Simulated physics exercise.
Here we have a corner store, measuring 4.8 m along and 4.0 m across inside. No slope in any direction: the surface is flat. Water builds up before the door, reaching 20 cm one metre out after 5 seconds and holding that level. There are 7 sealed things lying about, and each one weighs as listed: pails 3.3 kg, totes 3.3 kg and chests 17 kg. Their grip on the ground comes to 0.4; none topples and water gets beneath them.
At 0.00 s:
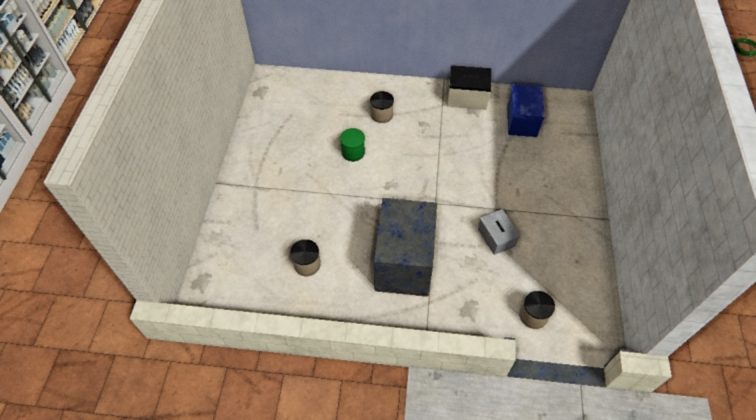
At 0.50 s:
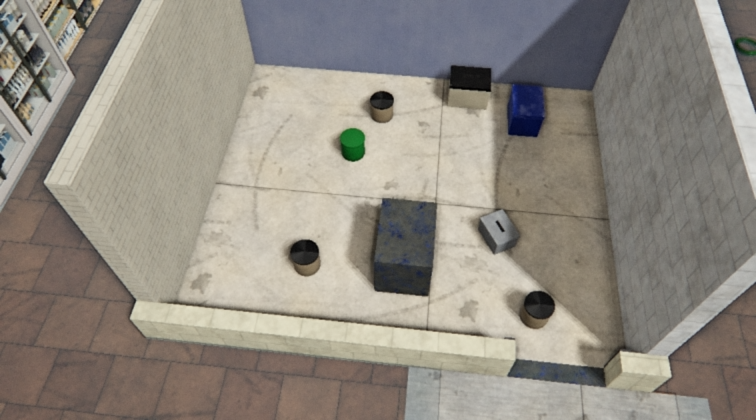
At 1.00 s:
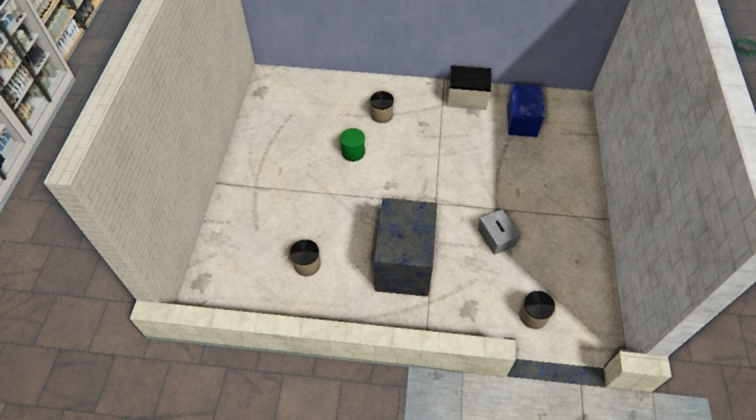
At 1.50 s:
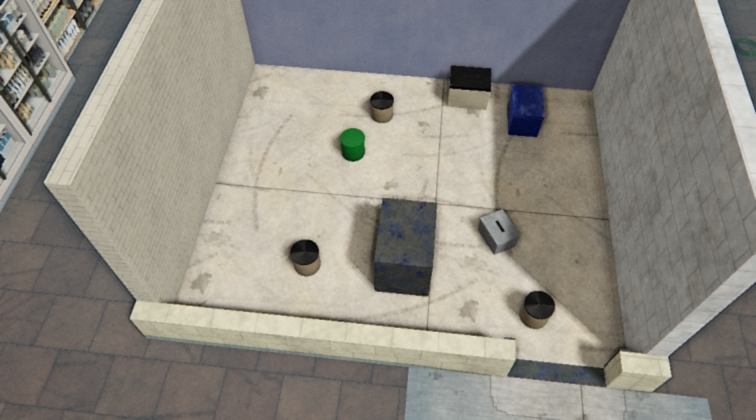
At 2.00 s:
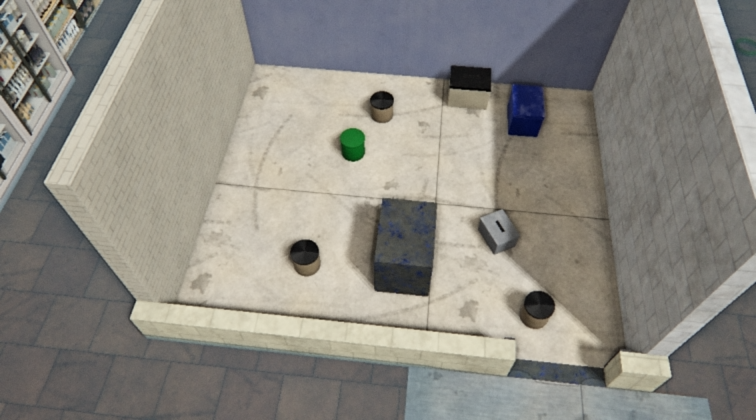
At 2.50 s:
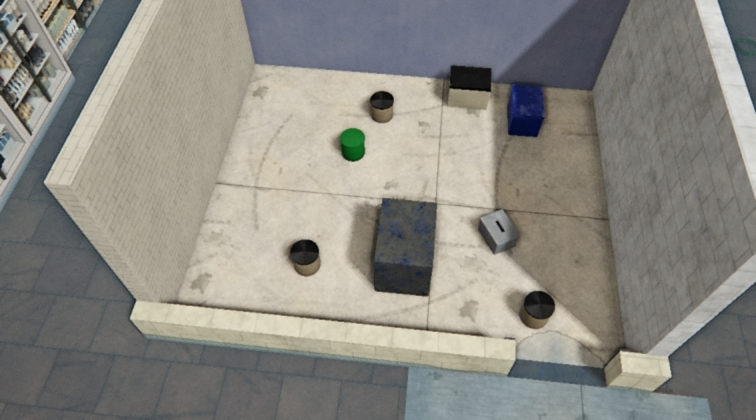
The clip opens on a walled room seen from above, with a green pail, a blue chest, a large dark box and other containers on a pale floor. The reddish paving outside turns brown, then grey-blue, and finally water shows at the doorway, while the objects inside stay still.
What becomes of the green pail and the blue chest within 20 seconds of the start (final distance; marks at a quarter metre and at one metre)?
The green pail covers a big distance, and the blue chest covers a big distance.
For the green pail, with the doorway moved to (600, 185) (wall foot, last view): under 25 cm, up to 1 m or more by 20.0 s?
You'd see the green pail wander off a long way.
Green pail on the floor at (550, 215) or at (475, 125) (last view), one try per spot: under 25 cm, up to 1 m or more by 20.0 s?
Results in order: It ends up well away; it ends up well away.
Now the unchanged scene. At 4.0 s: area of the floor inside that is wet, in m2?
About 3.0 m2.
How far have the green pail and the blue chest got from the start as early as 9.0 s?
Close to 0 and 50 centimetres by then.
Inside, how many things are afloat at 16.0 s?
6.
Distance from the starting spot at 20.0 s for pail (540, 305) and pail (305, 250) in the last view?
60 cm, 250 cm.
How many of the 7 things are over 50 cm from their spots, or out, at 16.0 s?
7.
After 4.0 s the green pail is near (353, 137), 0.0 m from its start, aground; the blue chest is near (528, 100), 0.0 m from its start, aground; 0 afloat.
After 9.0 s the green pail is near (353, 137), 0.0 m from its start, aground; the blue chest is near (499, 82), 0.5 m from its start, afloat; 4 afloat.
After 16.0 s the green pail is near (287, 278), 2.1 m from its start, afloat; the blue chest is near (314, 171), 3.0 m from its start, aground; 6 afloat.
After 20.0 s the green pail is near (492, 301), 2.7 m from its start, afloat; the blue chest is near (297, 236), 3.5 m from its start, afloat; 7 afloat.
